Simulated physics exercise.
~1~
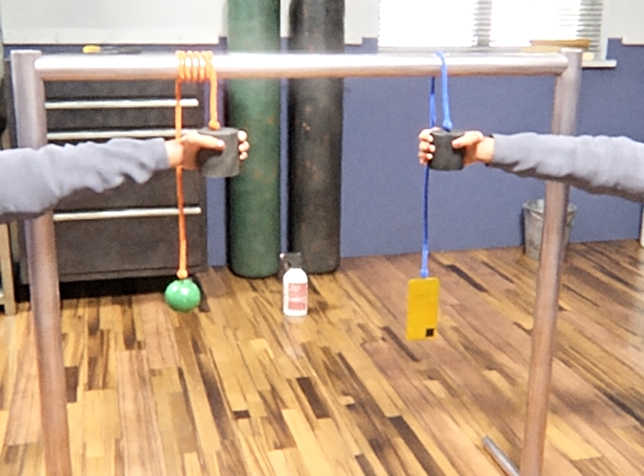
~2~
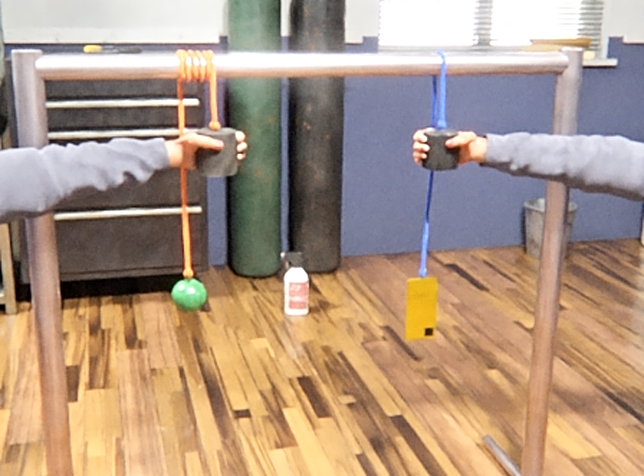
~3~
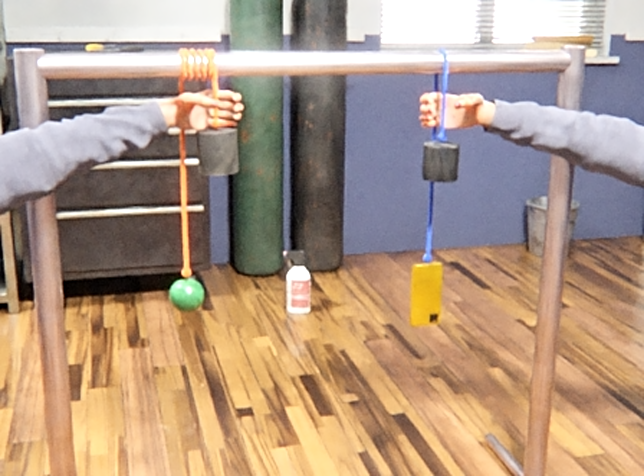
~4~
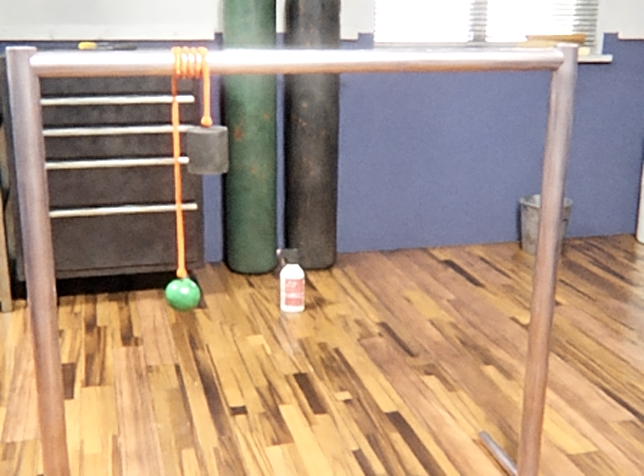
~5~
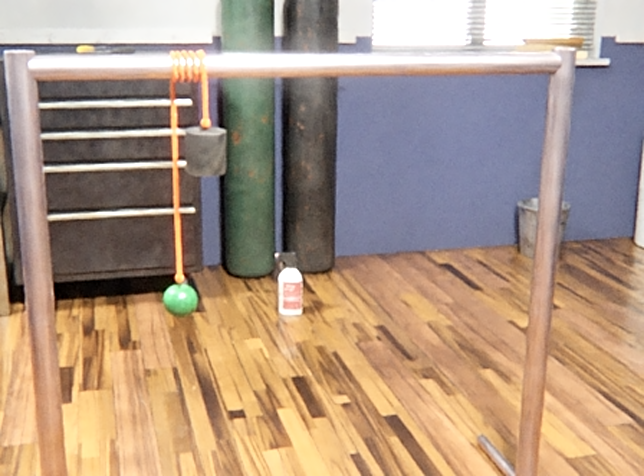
Two hands releasing dark cylinders on cords over a metal bar, the left staying hung with its green ball, the right dropping from view.
